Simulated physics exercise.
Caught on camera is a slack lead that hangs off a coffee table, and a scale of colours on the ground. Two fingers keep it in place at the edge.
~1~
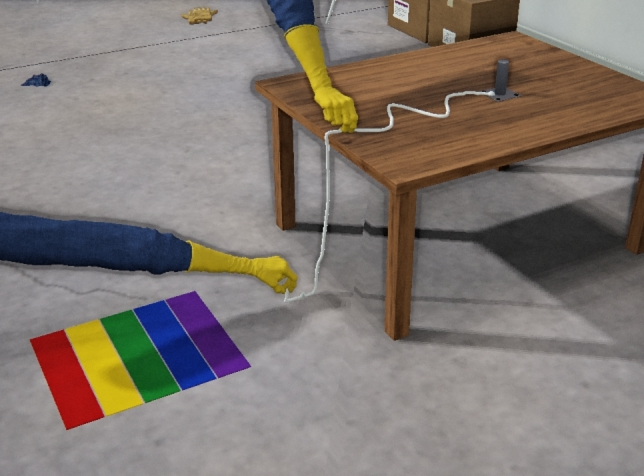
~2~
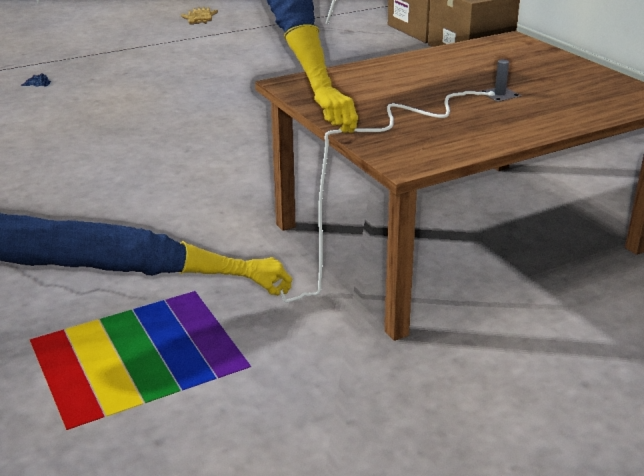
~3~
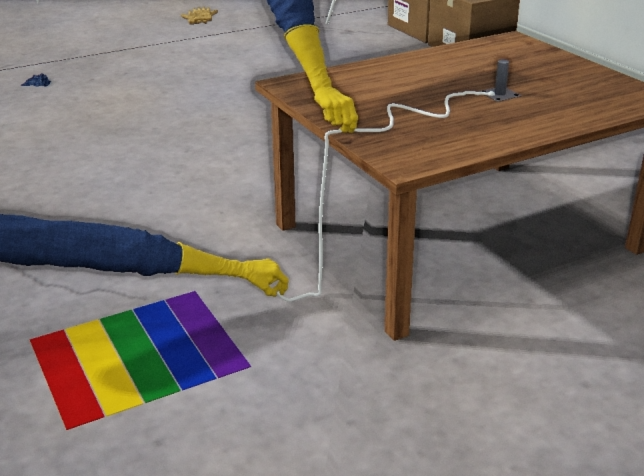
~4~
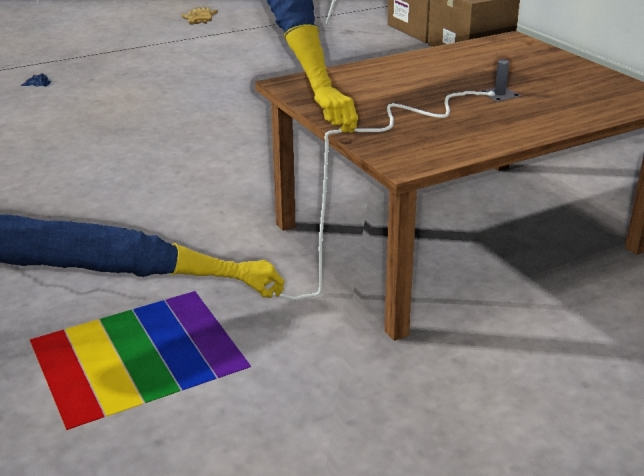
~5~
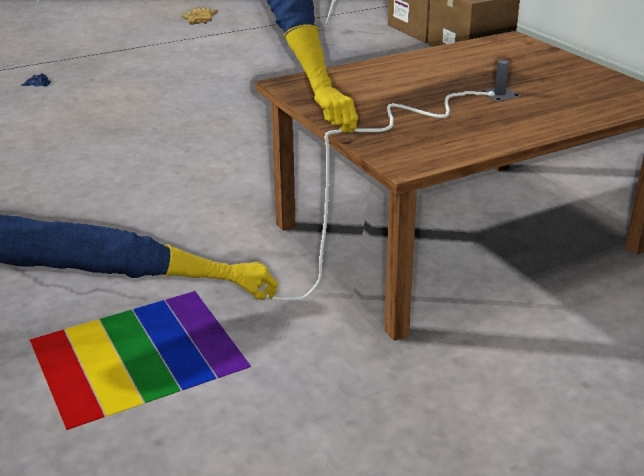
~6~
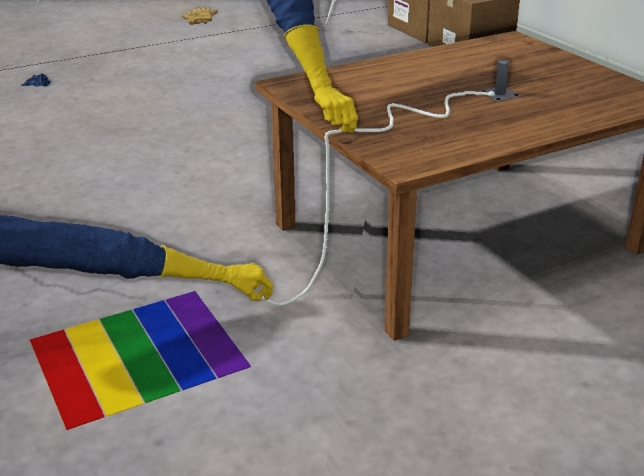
A yellow-gloved hand near the floor slowly drew the end of a slack white cord a short way left, toward the strip of rainbow colours, while another gloved hand pinned it at the table's edge.
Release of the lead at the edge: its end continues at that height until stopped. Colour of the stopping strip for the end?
Red.
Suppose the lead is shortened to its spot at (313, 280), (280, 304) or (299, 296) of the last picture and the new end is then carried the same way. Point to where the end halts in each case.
One spot per try: (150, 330), (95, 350), and (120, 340).
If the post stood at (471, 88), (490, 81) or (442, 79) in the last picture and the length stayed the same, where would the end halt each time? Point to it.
Close to (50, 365), (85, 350) and (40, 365) in that order.
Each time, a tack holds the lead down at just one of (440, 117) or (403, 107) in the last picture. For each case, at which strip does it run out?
That would give yellow the first time and green the second.
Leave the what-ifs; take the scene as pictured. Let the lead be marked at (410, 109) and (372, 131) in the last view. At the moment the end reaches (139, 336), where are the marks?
Roughly (375, 123) for the first and (318, 182) for the second.
A little later, end near (139, 336); over green.
Next, end near (92, 350); over yellow.
When it is tight, end near (65, 358); over red. It gets as far as the red strip.
